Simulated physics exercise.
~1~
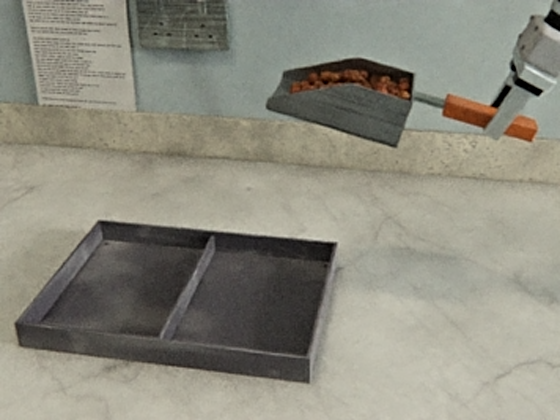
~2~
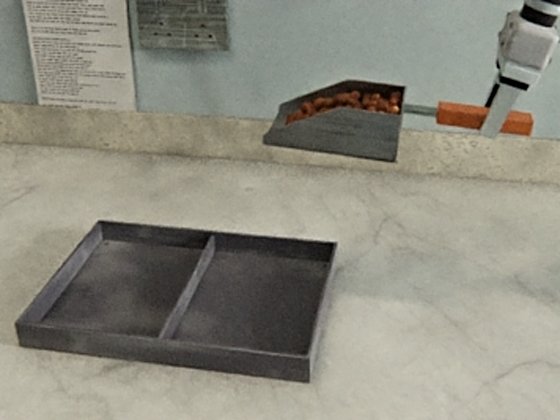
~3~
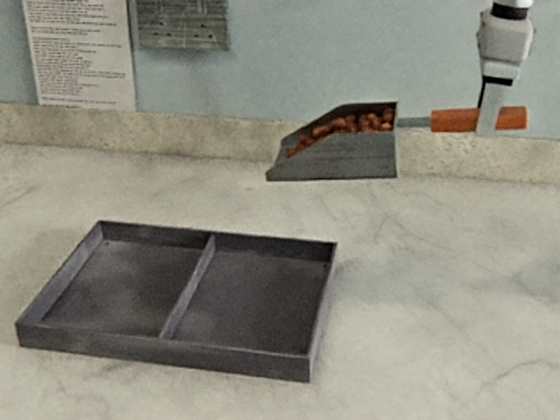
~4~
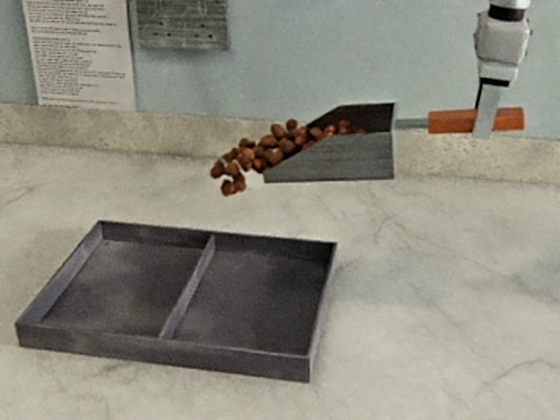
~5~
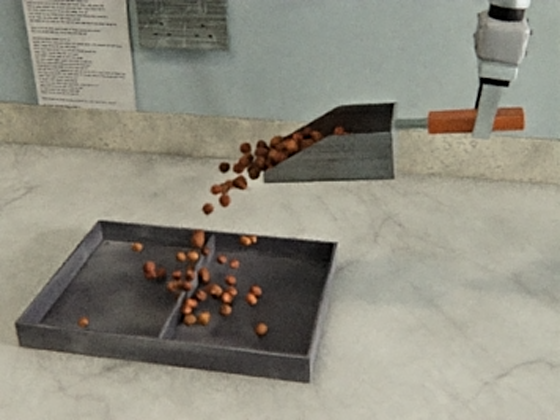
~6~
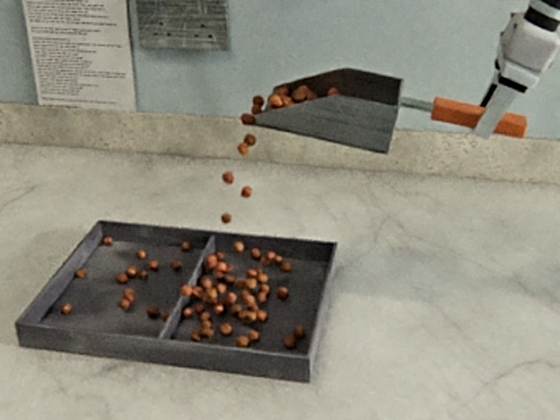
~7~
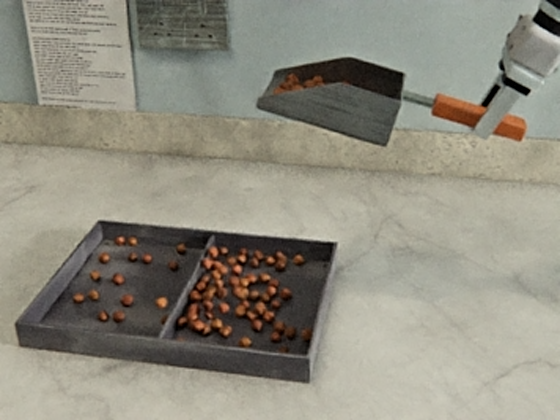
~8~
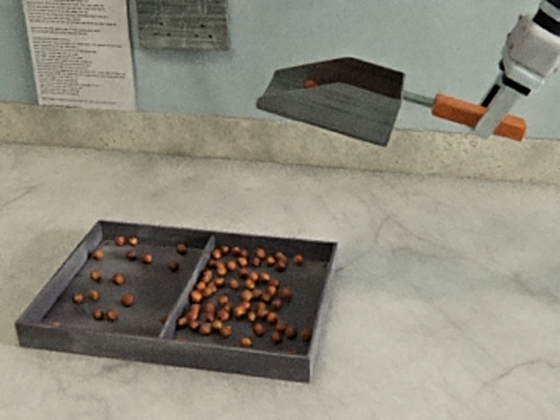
On a marble countertop, a robotic gripper lowering and tipping a scoop, spilling hazelnuts mostly into a divided tray's right side, then tilting back.
